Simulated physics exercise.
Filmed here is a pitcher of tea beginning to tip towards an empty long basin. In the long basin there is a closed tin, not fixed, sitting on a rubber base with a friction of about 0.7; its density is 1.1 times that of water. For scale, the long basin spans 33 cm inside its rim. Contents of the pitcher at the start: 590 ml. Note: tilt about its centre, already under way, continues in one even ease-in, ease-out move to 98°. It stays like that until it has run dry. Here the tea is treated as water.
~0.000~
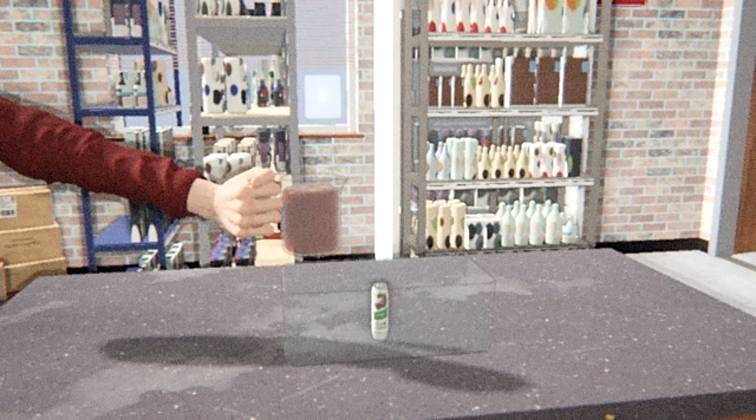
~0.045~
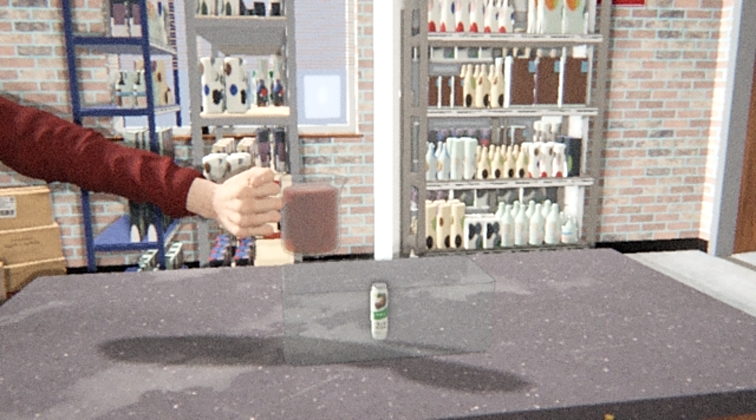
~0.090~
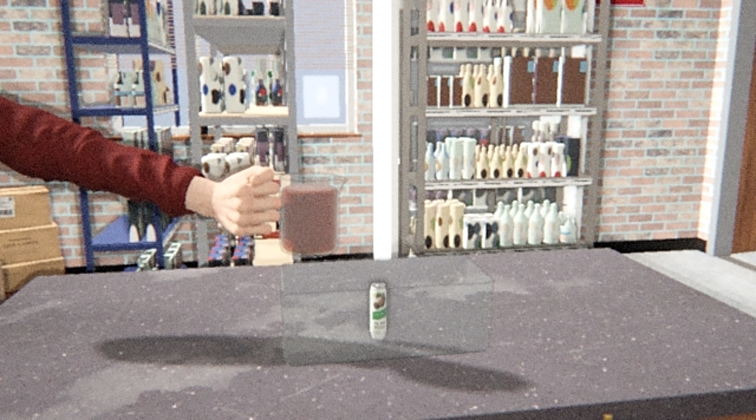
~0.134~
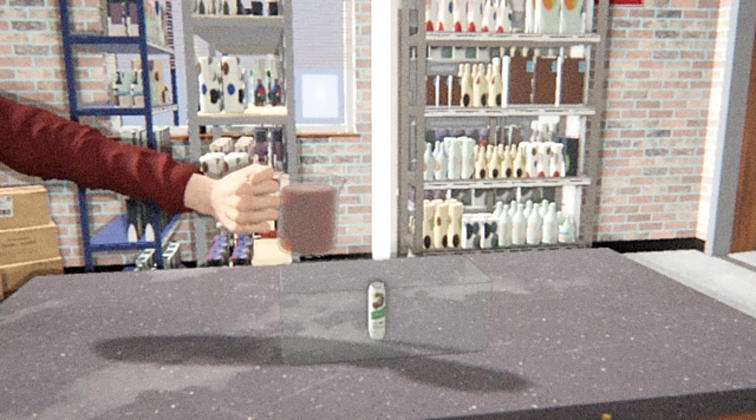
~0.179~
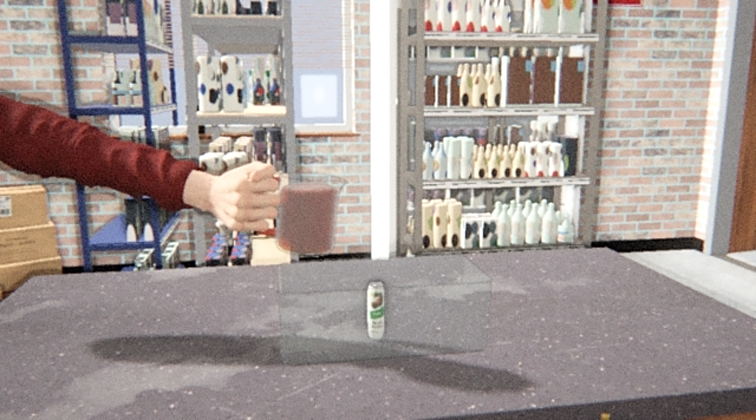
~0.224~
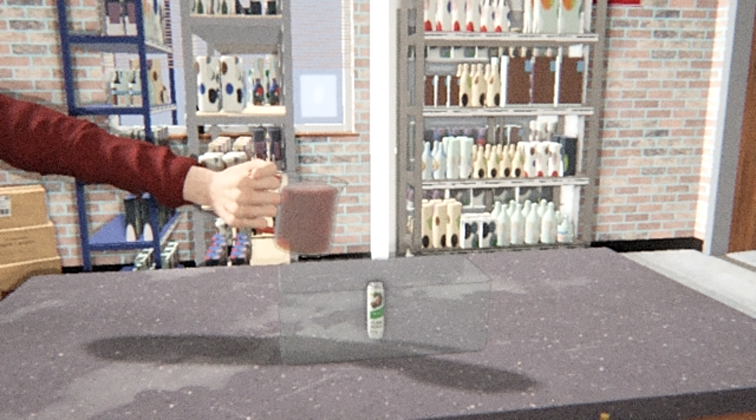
Pitcher of brown tea tilting very slightly in a red-sleeved hand beside a clear basin holding a small closed tin.
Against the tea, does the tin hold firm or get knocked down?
It's bound to be brought down.
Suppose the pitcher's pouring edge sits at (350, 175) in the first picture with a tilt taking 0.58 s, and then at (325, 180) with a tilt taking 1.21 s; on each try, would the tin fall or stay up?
Try 1: Tipped over; try 2: Tipped over.
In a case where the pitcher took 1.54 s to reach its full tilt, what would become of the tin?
Then the tin tumbles.
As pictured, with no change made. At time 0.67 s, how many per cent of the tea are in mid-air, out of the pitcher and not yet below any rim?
Near 10 per cent of it all.
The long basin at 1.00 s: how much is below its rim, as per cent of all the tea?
About 42 %.
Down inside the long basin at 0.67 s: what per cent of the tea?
Estimate - around 3 in a hundred parts.
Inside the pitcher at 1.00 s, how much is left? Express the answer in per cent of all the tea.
Roughly 42 per cent.
By 0.67 s the tilt is 57° and 88 per cent is still to pour; the tin stands where it began.
By 1.00 s the tilt is 91° and 43 per cent is still to pour; the tin stands where it began.
By 1.34 s the tilt is 98° and 8 per cent is still to pour; the tin stands where it began.
By 1.71 s the tilt is 98° and 1 per cent is still to pour; the tin lies on its side.
At rest the tin lies on its side.
